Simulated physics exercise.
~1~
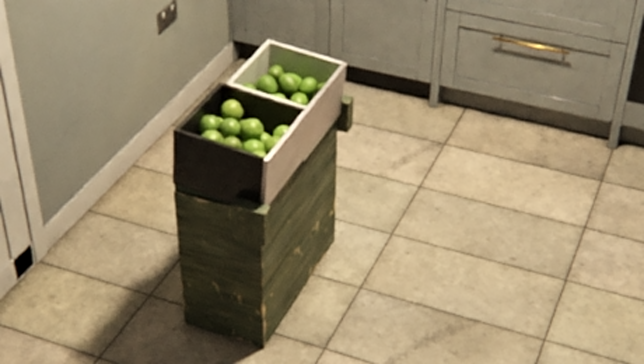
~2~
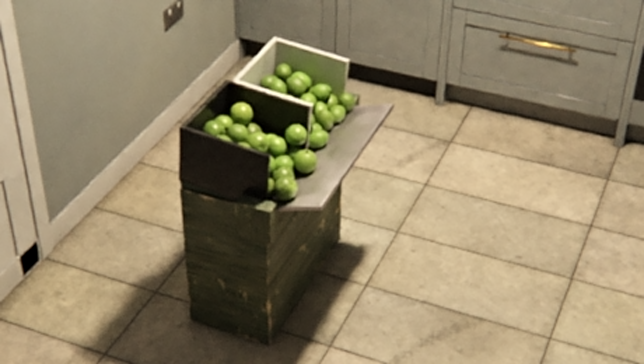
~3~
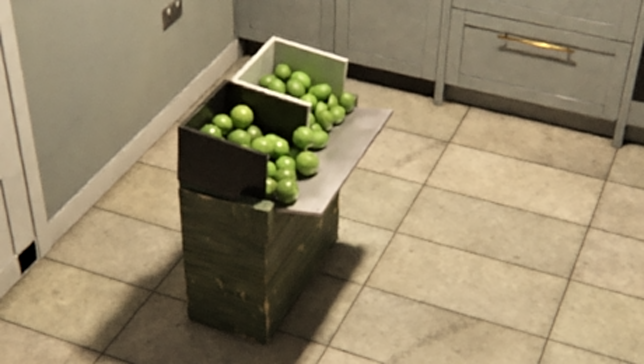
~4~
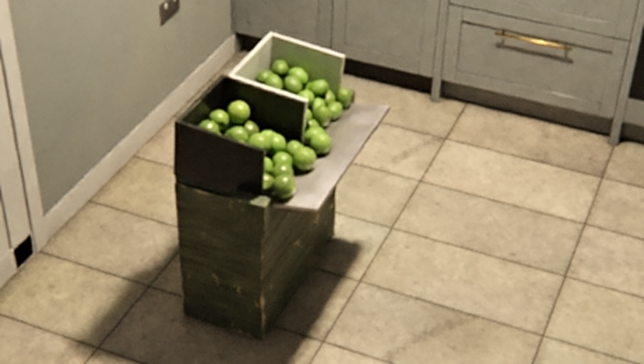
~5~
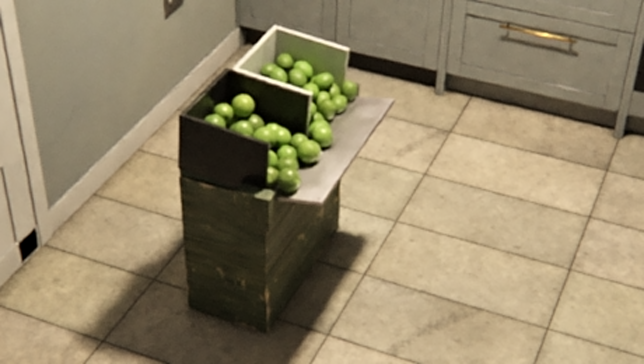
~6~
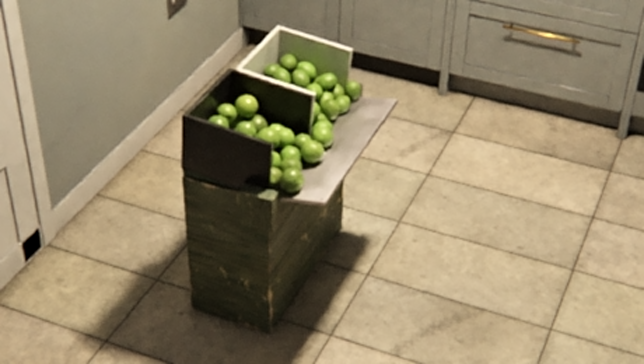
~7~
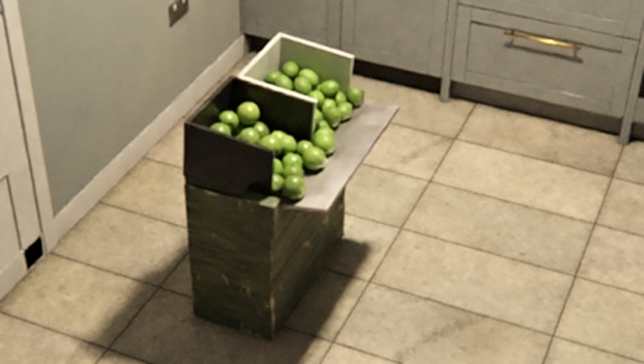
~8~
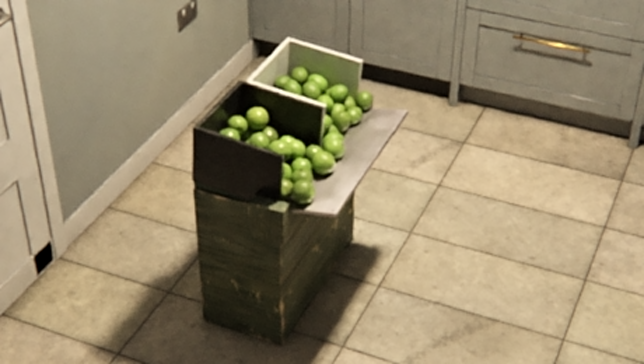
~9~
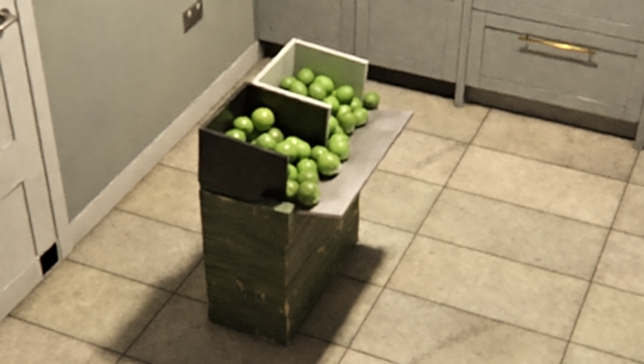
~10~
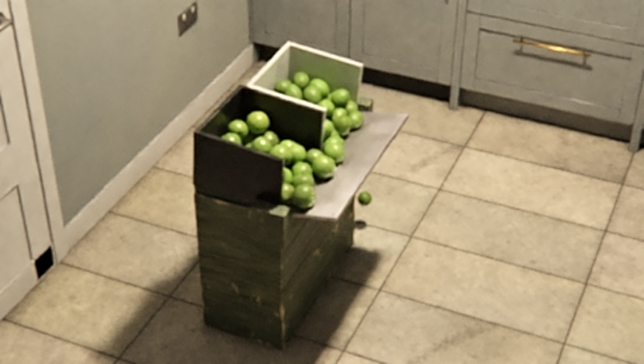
In a kitchen with a tiled floor, the hinged side of a white bin and a black bin on a dark green stand drops open, and round green fruit spills partway onto the lowered flap and rests there until one piece from the white bin falls off towards the floor.
